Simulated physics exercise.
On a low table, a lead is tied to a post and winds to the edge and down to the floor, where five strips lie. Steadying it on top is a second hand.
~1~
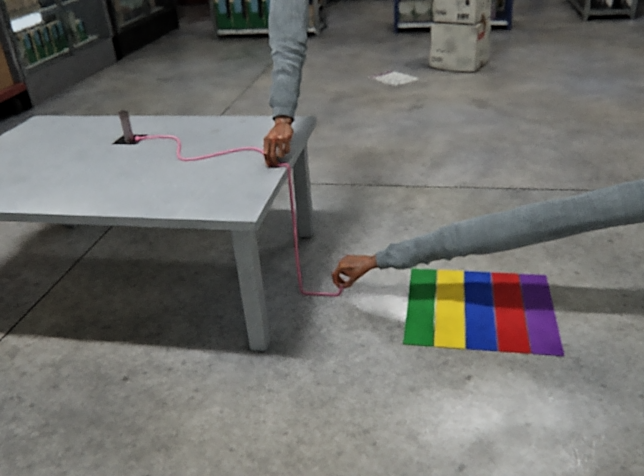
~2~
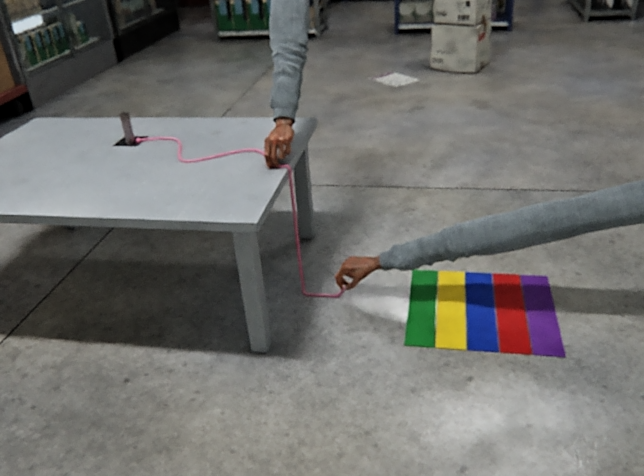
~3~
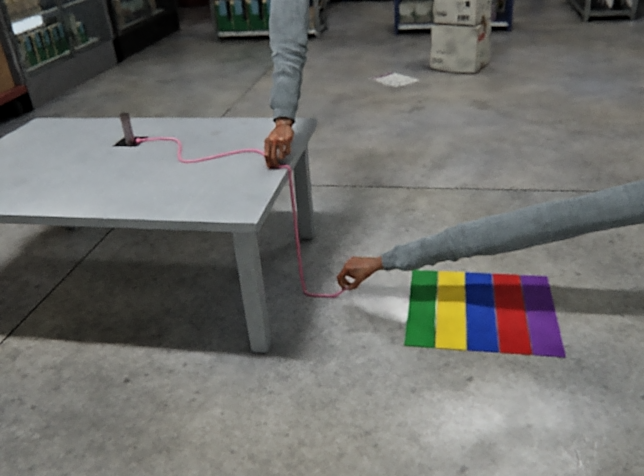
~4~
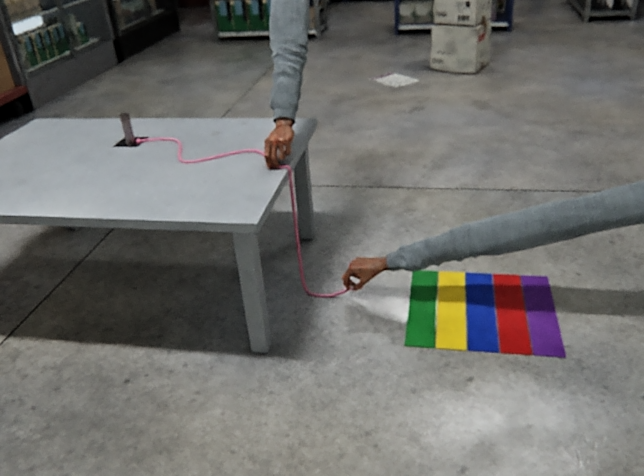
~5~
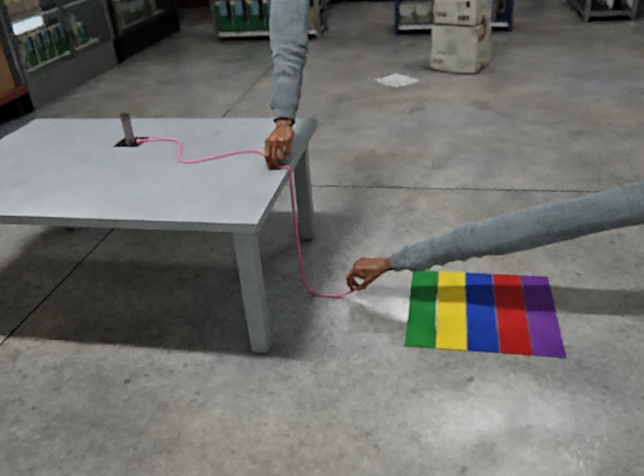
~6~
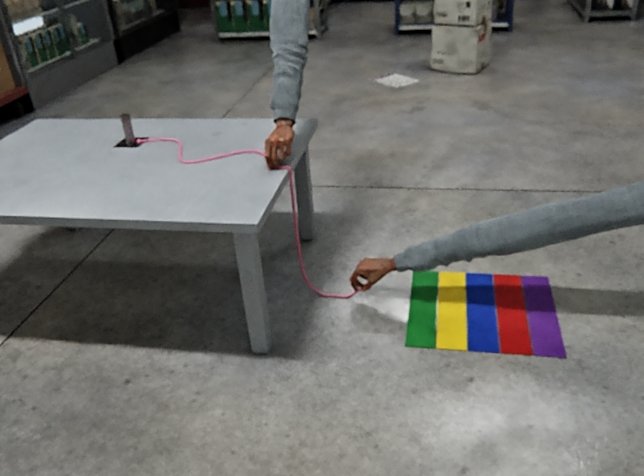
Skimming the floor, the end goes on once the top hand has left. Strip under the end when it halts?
Red strip.
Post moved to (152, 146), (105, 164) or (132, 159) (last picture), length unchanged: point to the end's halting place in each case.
(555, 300), (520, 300) and (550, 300), in that order.
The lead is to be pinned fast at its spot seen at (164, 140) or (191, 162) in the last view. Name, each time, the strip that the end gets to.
In order: Red, then blue.
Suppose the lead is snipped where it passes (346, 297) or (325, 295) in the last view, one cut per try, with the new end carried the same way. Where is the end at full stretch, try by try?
Roughly (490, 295), then roughly (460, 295).
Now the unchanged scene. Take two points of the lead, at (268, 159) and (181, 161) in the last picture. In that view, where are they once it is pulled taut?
To (316, 173) for the first and to (221, 151) for the second.
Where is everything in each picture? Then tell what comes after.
In the first picture, end (341, 286); green (419, 329); yellow (450, 332); blue (481, 334); red (513, 336); purple (545, 338).
In the second picture, end (344, 287); lead through (168, 139) (180, 158) (240, 151) (279, 166) (296, 223) (303, 281).
In the third picture, end (347, 288).
In the fourth picture, end (351, 288); lead through (168, 139) (180, 159) (240, 152) (279, 167) (295, 223) (303, 282).
In the fifth picture, end (355, 288).
In the sixth picture, end (359, 289); lead through (169, 140) (181, 159) (240, 152) (279, 167) (296, 224) (309, 283).
Soon after, end near (459, 294); over yellow.
Then, end near (494, 296); over blue.
At full stretch, end near (517, 297); over red. The end stops over the red strip.
